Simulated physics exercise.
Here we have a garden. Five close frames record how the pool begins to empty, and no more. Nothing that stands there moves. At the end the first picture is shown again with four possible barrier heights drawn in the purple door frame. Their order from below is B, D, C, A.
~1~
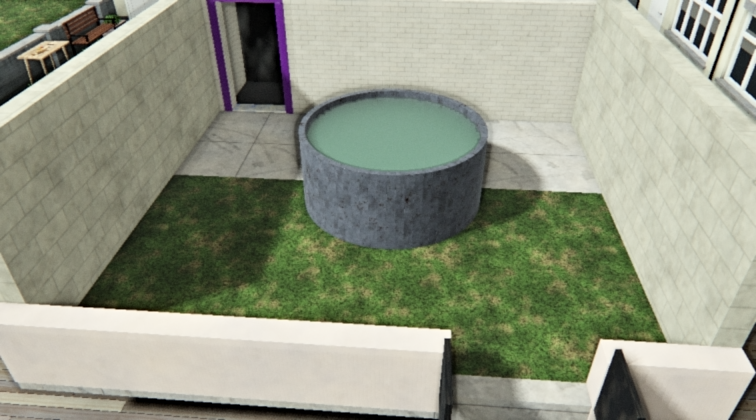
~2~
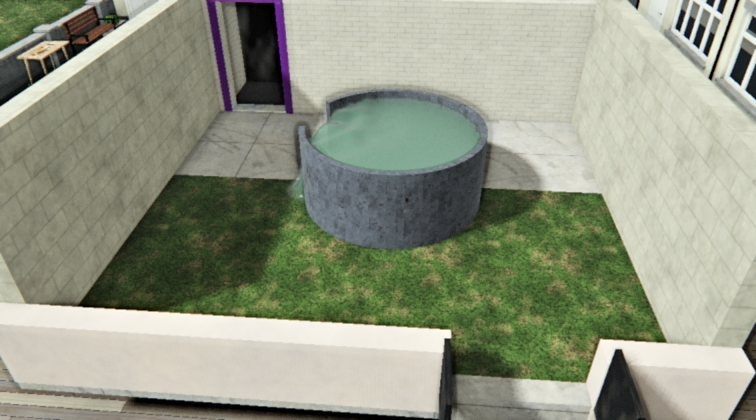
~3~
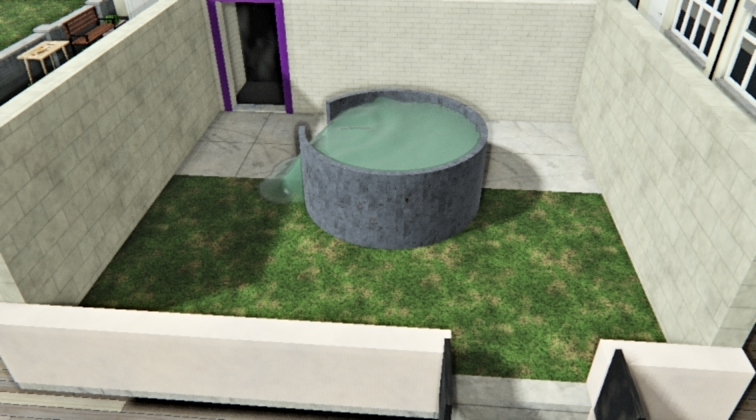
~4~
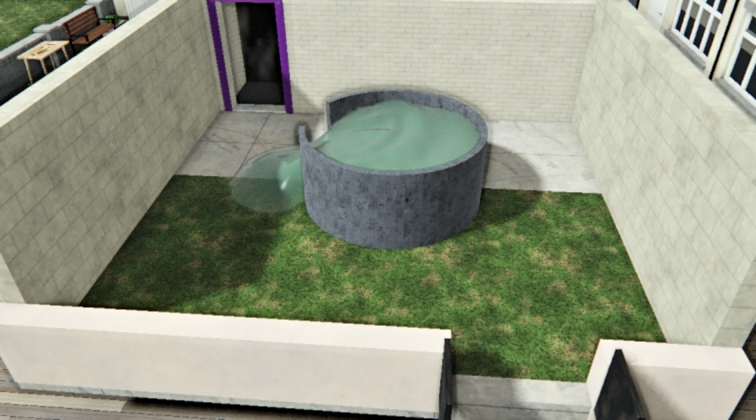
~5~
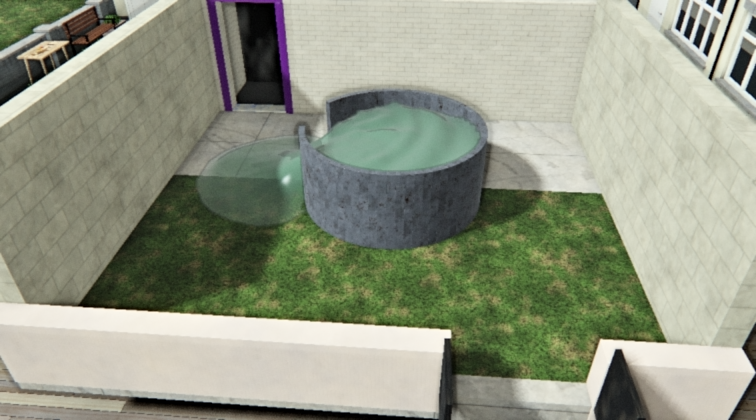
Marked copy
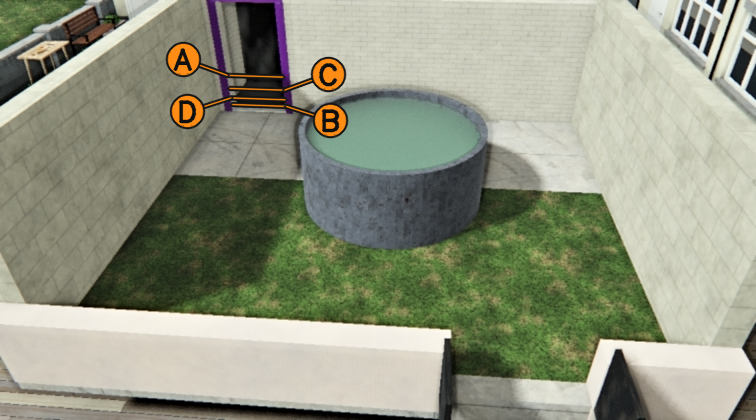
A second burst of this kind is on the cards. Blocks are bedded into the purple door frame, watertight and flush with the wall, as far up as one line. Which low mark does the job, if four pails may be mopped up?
That is height C.
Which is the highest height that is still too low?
D.
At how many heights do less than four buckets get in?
Two.
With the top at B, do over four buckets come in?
Yes, that goes wrong.
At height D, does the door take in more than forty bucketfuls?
No.
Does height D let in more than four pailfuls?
Yes, that goes wrong.
On the marked copy, A at (255, 76); B at (259, 105); C at (256, 89); D at (258, 98); from the bottom up B, D, C, A.
For height A, nothing gets over.
For height B, dozens of bucketfuls pour in.
For height C, a bucket or two gets in.
For height D, about 13 bucketfuls get in.
